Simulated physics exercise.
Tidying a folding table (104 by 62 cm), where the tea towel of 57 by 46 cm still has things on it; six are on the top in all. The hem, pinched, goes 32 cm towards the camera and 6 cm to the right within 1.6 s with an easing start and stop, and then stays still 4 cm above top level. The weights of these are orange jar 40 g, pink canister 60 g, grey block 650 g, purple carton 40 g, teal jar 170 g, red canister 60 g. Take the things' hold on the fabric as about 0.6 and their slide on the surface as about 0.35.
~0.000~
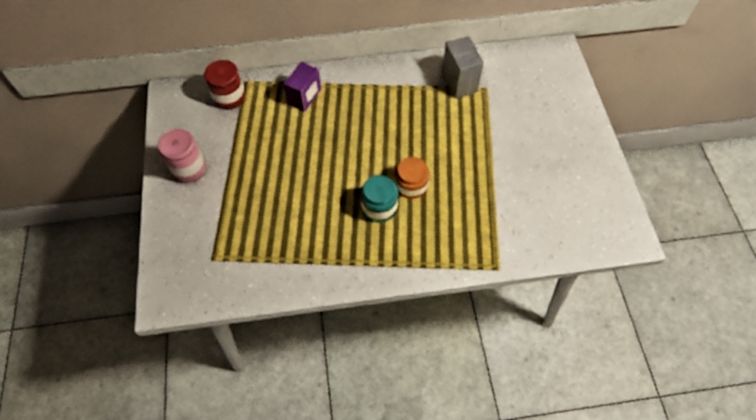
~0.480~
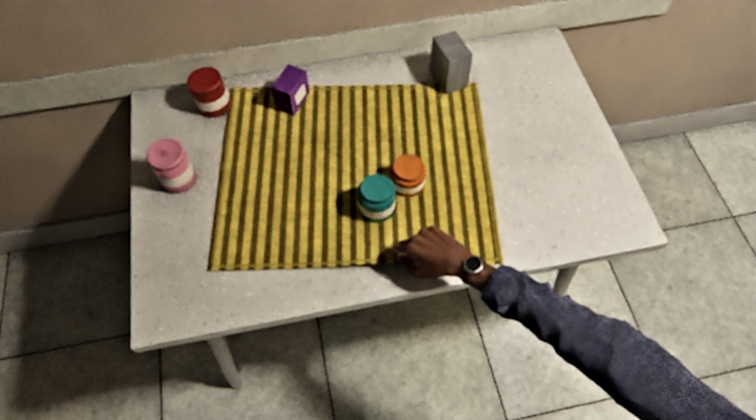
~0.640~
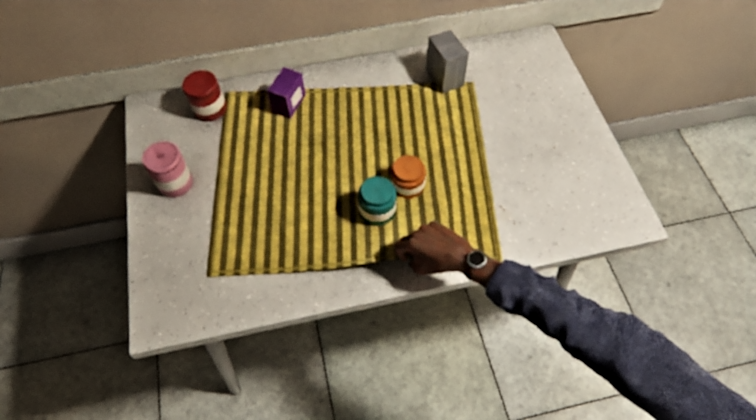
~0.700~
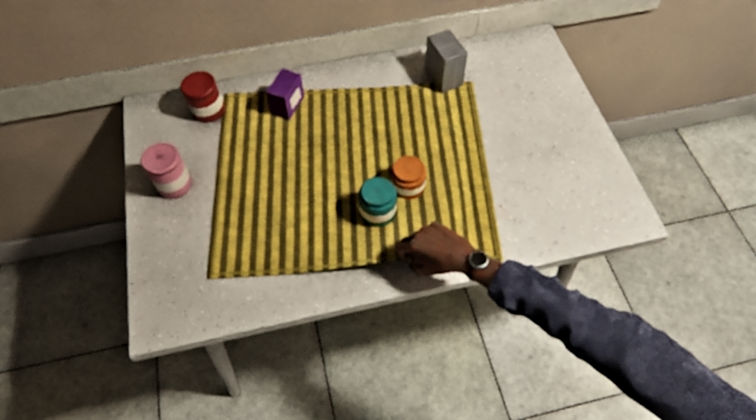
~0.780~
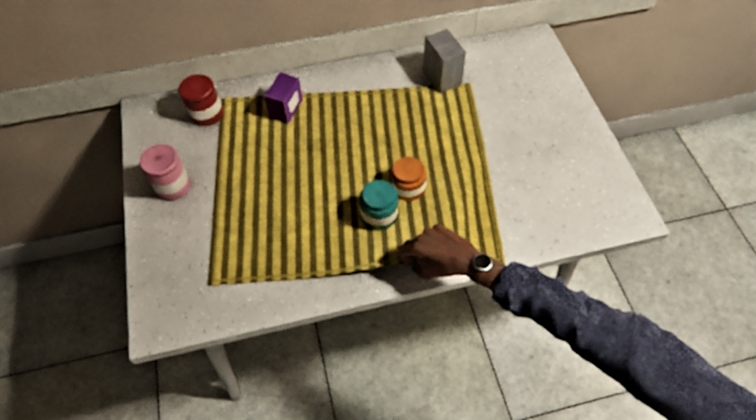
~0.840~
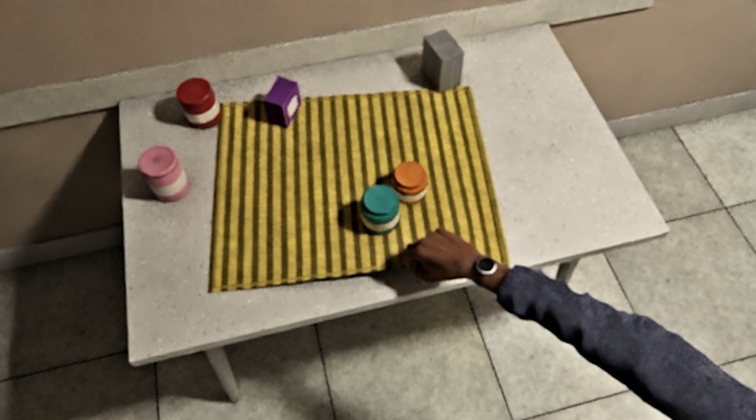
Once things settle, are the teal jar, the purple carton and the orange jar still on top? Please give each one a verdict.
Result: I'd say the teal jar leaves, I'd say the purple carton leaves, I'd say the orange jar leaves.
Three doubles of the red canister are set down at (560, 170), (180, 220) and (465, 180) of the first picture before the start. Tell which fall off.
Still on top, still on top, off the top.
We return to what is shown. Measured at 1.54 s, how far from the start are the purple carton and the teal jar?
The purple carton is about 20 cm off and the teal jar about 25 cm.
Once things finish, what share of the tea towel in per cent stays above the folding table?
About 0 per cent.
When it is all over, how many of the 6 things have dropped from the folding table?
That gives 3.
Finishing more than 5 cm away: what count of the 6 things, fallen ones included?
Counted result: 3.
By 1.2 s, 90 % of the tea towel is still over the top; teal jar 11 cm off its start, purple carton 11 cm off its start, orange jar 10 cm off its start.
By 1.5 s, 70 % of the tea towel is still over the top; teal jar 23 cm off its start, purple carton 22 cm off its start, orange jar 21 cm off its start.
By 1.9 s, 5 % of the tea towel is still over the top; purple carton 51 cm off its start at (369, 285), orange jar over the edge, teal jar over the edge.
By 2.2 s, 0 % of the tea towel is still over the top; purple carton over the edge, orange jar over the edge, teal jar over the edge.
By 3.8 s, 0 % of the tea towel is still over the top; purple carton over the edge, orange jar over the edge, teal jar over the edge, red canister 3 cm off its start at (192, 96).
